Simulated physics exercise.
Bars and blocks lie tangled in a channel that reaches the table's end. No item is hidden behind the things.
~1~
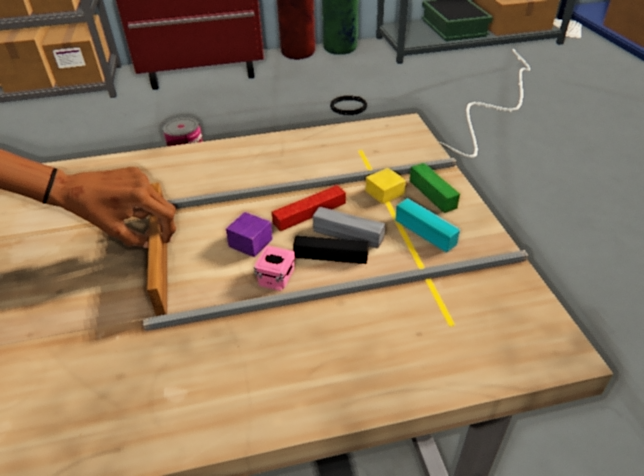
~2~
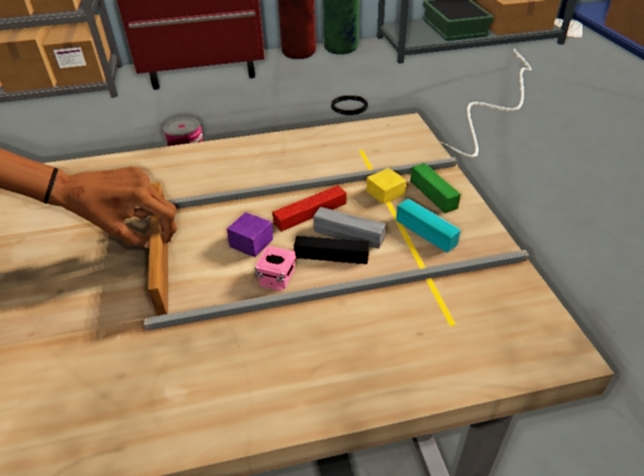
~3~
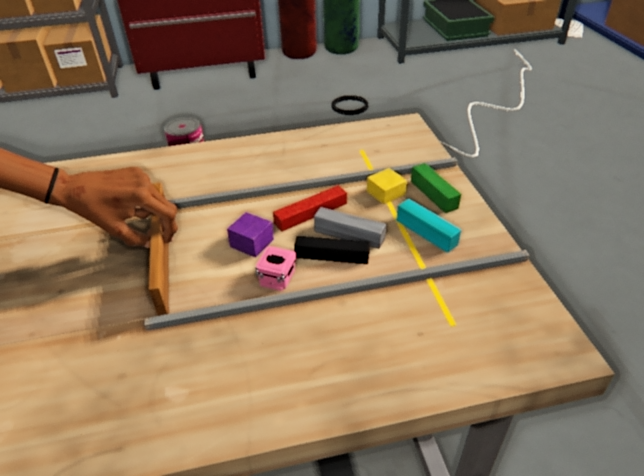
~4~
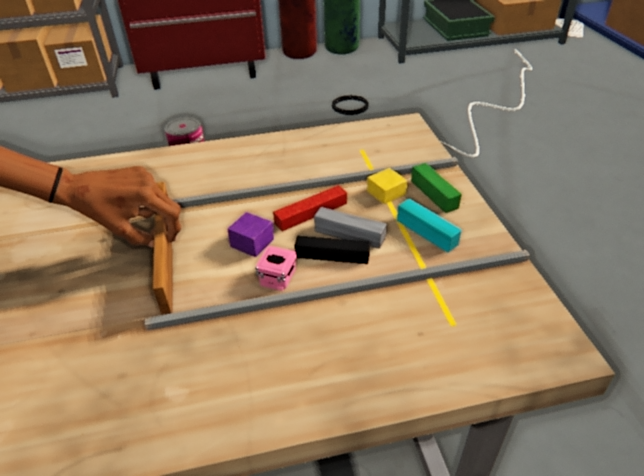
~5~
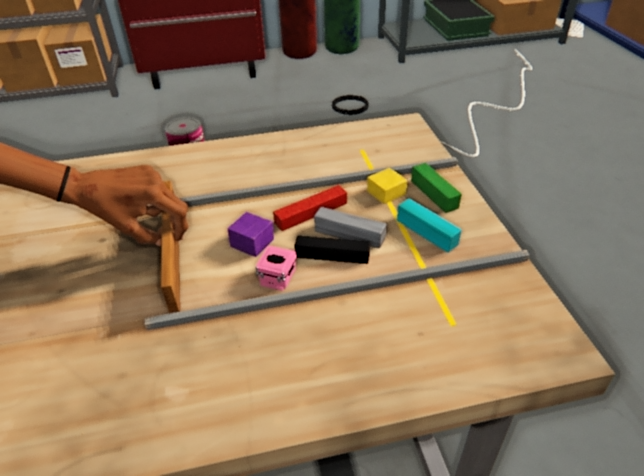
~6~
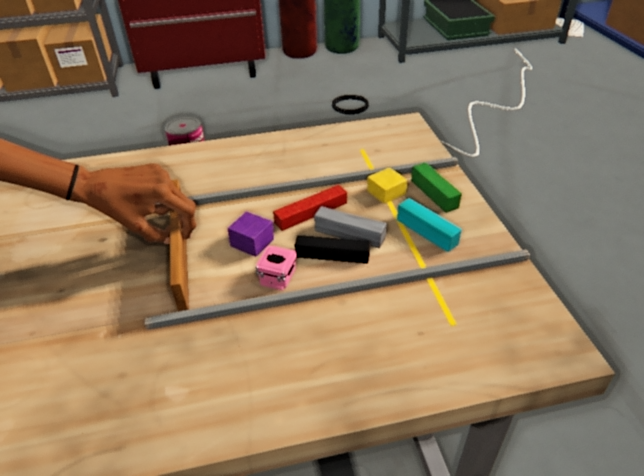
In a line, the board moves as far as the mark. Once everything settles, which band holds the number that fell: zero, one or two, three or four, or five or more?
It is in the band zero.
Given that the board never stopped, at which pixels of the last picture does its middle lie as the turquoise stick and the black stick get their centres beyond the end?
Around (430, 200) first and around (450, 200) second.
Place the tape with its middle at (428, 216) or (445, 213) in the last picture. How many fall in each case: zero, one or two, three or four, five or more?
In order: Just one or two, then three or four.
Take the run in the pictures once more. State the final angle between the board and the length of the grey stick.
About 15 degrees.
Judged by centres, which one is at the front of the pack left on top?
Green bar.
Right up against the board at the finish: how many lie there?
The answer is 3.
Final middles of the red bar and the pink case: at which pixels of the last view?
The one named first is at (418, 183), the next at (433, 247).
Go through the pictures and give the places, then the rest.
In the first picture, green bar (434, 187); turquoise stick (426, 225); yellow block (385, 186); board (158, 245); tape (397, 221).
In the second picture, turquoise stick (427, 225); red bar (310, 208).
In the third picture, yellow block (386, 186); pink case (277, 269).
In the fourth picture, green bar (435, 187); board (164, 244).
In the fifth picture, turquoise stick (428, 225); purple block (251, 234).
In the sixth picture, green bar (435, 187); turquoise stick (428, 225); yellow block (387, 186); board (178, 241); tape (399, 221).
Early on, none off yet; green bar at rest near (435, 187); turquoise stick at rest near (428, 225); yellow block at rest near (387, 186).
A while later, none off yet; green bar at rest near (435, 187); turquoise stick at rest near (428, 225); yellow block travelled about its own width near (405, 190).
Finally, the number that fall off is zero.
